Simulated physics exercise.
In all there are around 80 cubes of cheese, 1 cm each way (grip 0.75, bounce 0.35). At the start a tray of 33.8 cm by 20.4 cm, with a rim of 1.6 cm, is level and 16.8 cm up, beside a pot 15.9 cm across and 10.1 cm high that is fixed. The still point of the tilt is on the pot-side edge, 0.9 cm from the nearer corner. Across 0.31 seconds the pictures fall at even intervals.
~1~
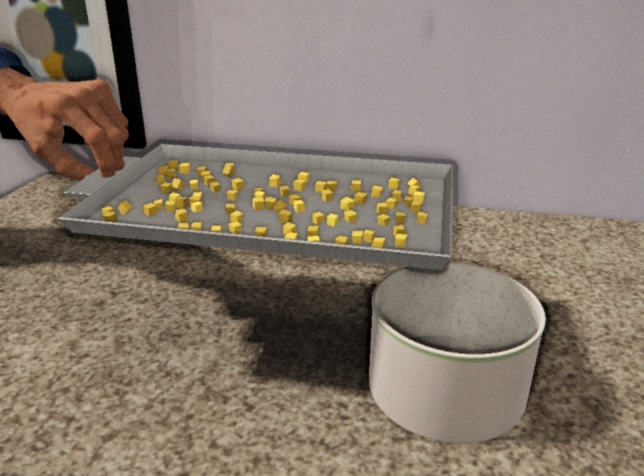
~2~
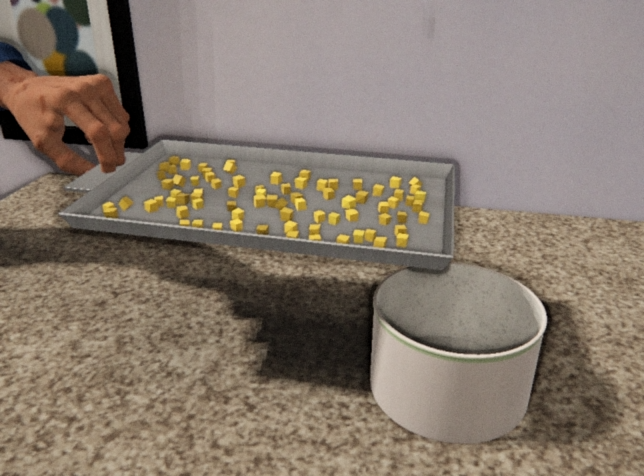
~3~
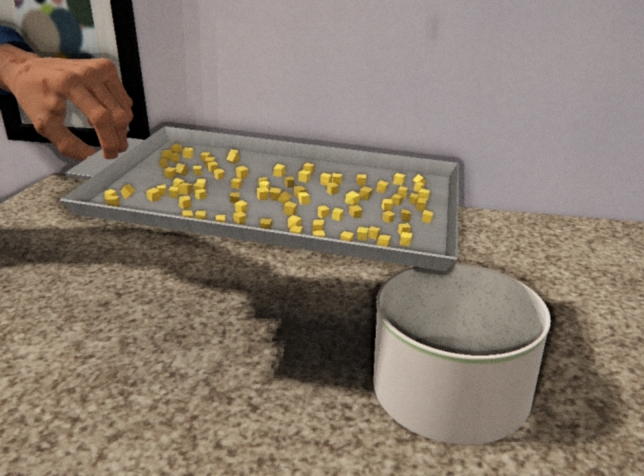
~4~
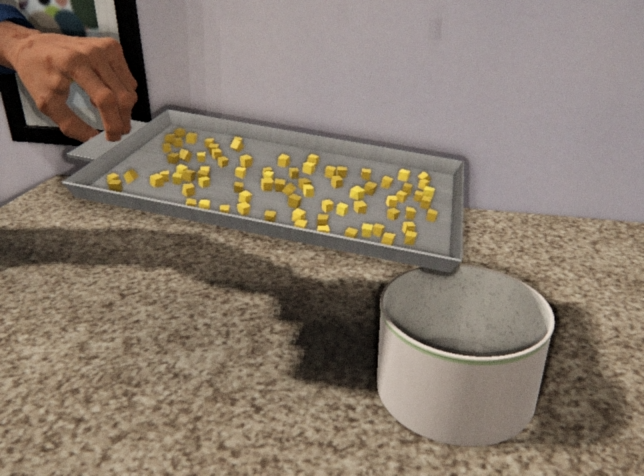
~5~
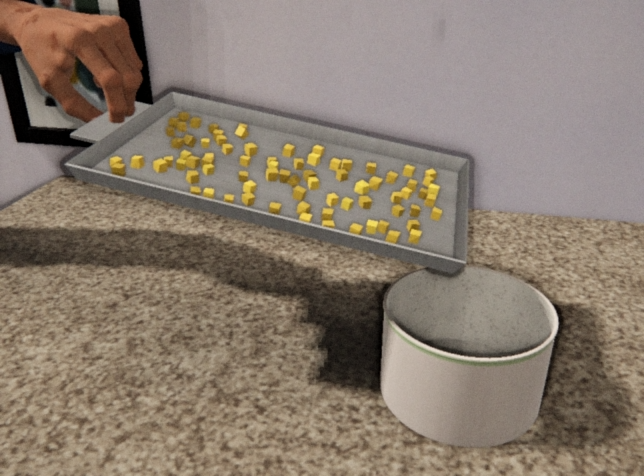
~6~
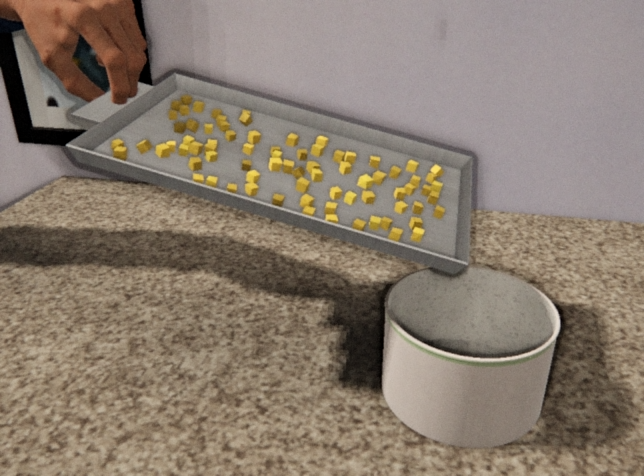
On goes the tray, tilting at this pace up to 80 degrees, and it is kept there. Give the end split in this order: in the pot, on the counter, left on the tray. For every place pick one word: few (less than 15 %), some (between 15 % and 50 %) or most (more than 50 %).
Pot gets some, counter gets some, left on the tray gets some.
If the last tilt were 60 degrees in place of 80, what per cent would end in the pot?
Pot share: About 30 per cent.
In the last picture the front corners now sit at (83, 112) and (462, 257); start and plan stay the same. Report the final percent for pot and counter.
You'd end with pot at 35 and counter at 45.
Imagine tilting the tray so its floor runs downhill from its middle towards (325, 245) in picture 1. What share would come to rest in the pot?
Estimate: Some 5 per cent.
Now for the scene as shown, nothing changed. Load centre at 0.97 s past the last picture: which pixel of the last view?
Close to pixel (489, 336).
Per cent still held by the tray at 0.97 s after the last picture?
Roughly 45 per cent.
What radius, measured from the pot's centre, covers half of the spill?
About 30 cm from the centre.
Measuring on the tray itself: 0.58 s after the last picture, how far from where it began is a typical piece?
It has moved some 9 cm from its start.
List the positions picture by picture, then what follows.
The first frame shows tray tilt 0 degrees, front corners at (69, 216) and (443, 252); middle of the pieces at (271, 204); pot at (457, 303).
The second frame shows tray tilt 1 degrees, front corners at (70, 211) and (444, 252); middle of the pieces at (272, 202).
The third frame shows tray tilt 4 degrees, front corners at (71, 198) and (448, 253), lowest corner right front; middle of the pieces at (275, 195).
The fourth frame shows tray tilt 7 degrees, front corners at (74, 180) and (453, 255), lowest corner right front; middle of the pieces at (280, 186).
The fifth frame shows tray tilt 10 degrees, front corners at (77, 162) and (458, 256), lowest corner right front; middle of the pieces at (284, 177).
The sixth frame shows tray tilt 14 degrees, front corners at (78, 144) and (460, 257), lowest corner right front; middle of the pieces at (288, 167); pot at (470, 307).
Then, 0.58 s after the last picture, tilt 45 degrees; the tray holds 100 %, the pot 0 %.
Then, 0.97 s after the last picture, tilt 66 degrees; the tray holds 45 %, the pot 15 %.
Then, 1.44 s after the last picture, tilt 80 degrees; the tray holds 30 %, the pot 30 %.
In the end, pot 35 %, counter 40 %, tray 30 %.
